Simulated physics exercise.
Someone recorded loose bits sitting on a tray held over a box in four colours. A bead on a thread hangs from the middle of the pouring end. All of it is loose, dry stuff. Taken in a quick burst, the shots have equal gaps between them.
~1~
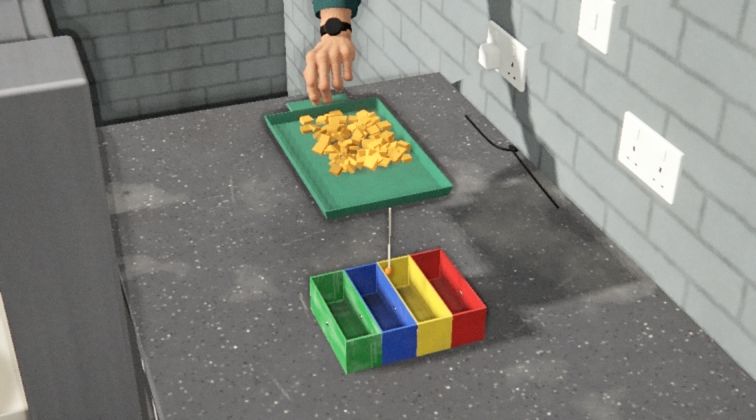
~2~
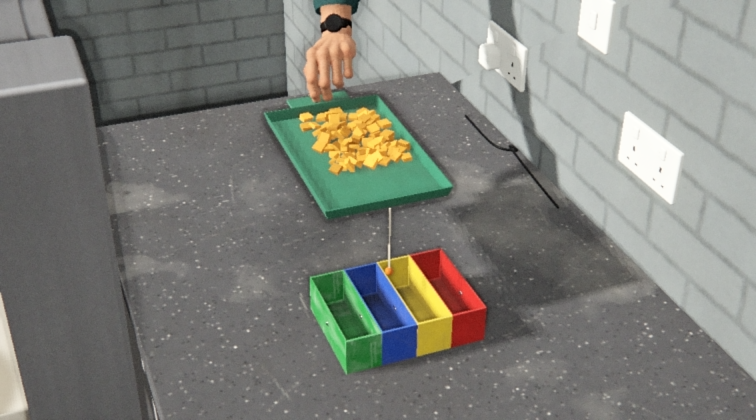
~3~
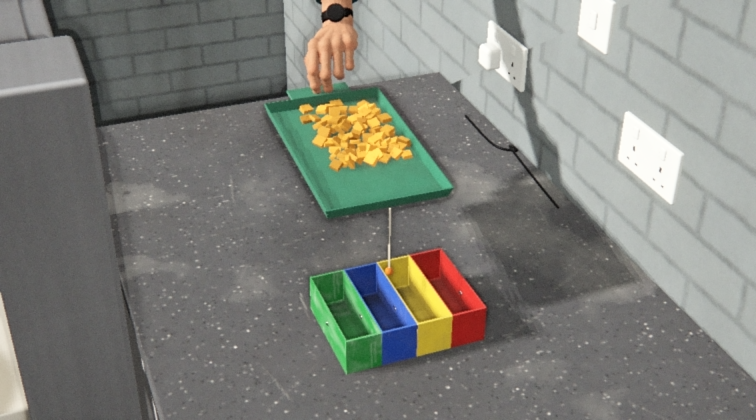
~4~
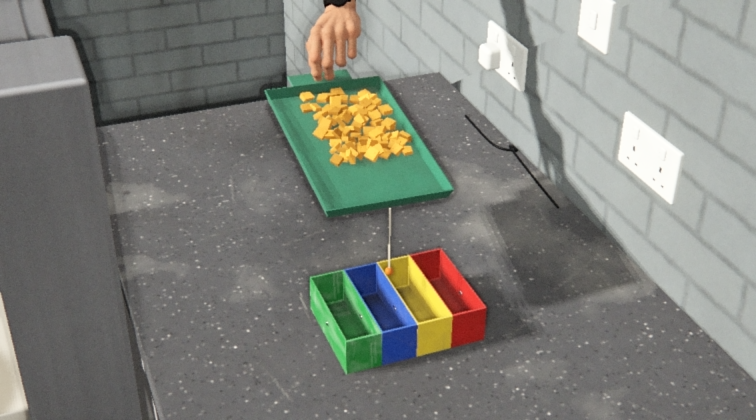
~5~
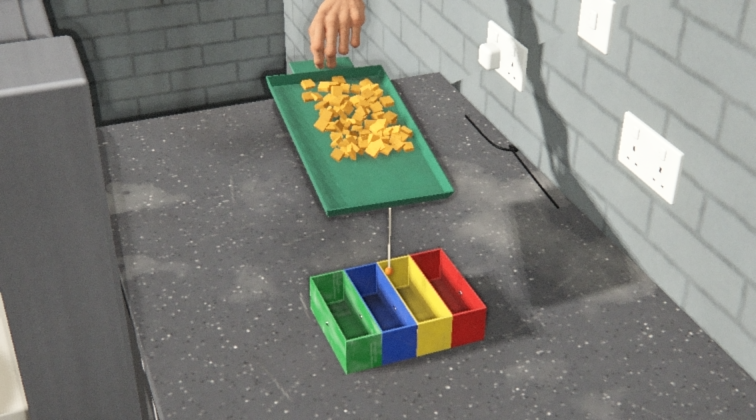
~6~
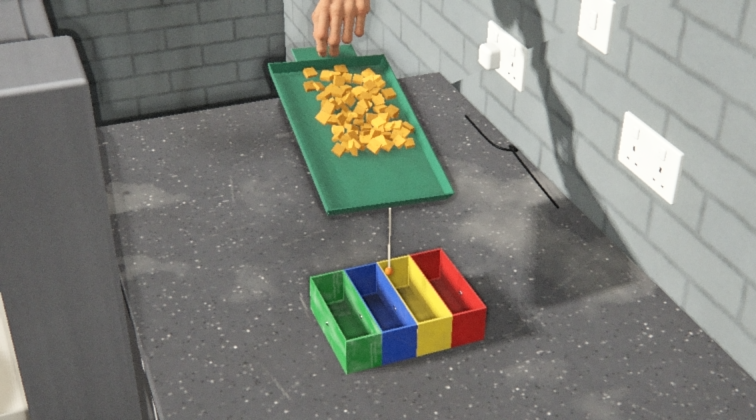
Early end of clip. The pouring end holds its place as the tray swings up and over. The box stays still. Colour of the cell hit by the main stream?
Red.
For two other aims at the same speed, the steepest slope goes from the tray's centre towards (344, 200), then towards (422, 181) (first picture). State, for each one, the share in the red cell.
It comes to about 0 per cent the first time and about 60 per cent the second.
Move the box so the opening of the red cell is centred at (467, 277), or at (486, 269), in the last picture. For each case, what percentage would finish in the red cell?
In order, 20 % and 0 %.
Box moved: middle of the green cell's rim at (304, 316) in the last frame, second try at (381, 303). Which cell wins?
Try 1 - the cell in red; try 2 - yellow.
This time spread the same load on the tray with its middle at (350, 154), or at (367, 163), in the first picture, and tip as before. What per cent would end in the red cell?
Close to 50 in a hundred, then close to 40 in a hundred.
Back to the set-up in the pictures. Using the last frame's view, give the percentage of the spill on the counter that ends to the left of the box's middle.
I'd put it at around 0 per cent.
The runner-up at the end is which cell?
That yellow cell.
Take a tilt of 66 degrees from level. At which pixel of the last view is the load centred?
(422, 203).
Soon, tray tipped steeply; about two thirds on the tray; a small part in the yellow cell; about a quarter falling or outside the box.
A while on, tray tipped past a quarter turn; a small part on the tray; about a third in the red cell; about a quarter in the yellow cell; a small part in the blue cell; about a third falling or outside the box.
Towards the end, tray tipped past a quarter turn; about half in the red cell; about a third in the yellow cell; a small part in the blue cell; about a quarter falling or outside the box.
Finally, tray tipped past a quarter turn; about half in the red cell; about a third in the yellow cell; a small part in the blue cell; none in the green cell; about a quarter outside the box.
